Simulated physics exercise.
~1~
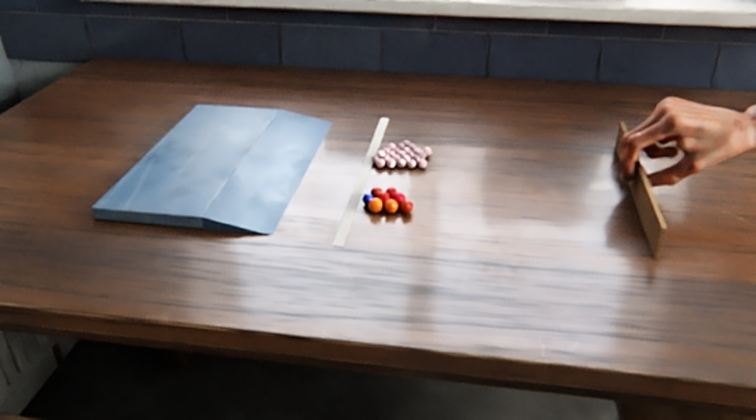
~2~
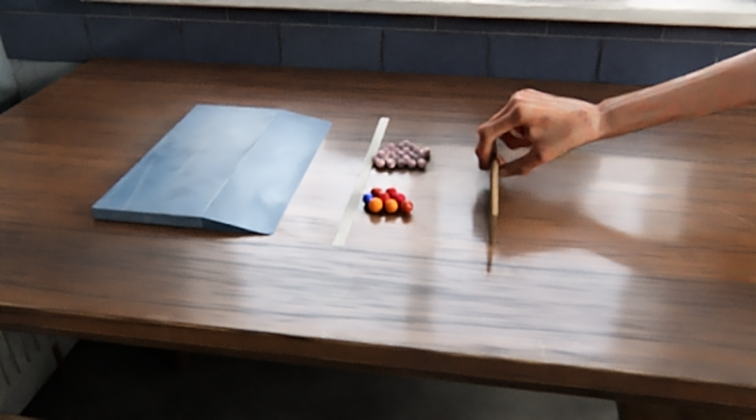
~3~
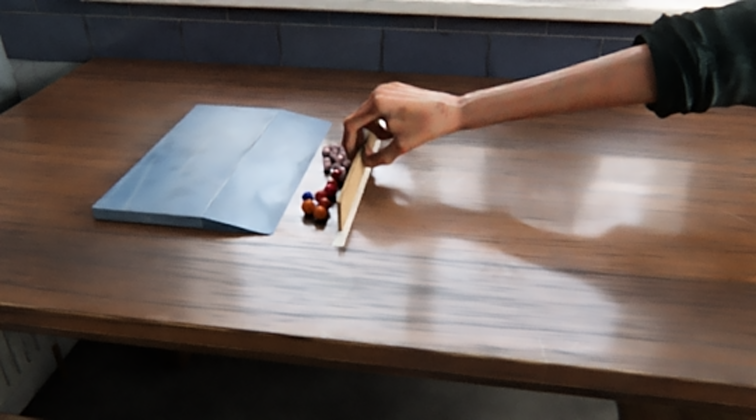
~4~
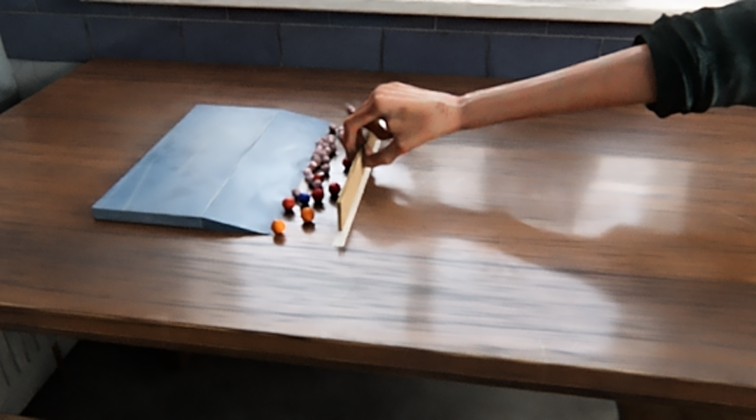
The footage shows a hand sliding an upright piece of card leftward across a wooden table to a white tape strip, pushing two batches of small round beads toward a blue sloping slab, where the card stops and the beads spread out, all short of the slab.
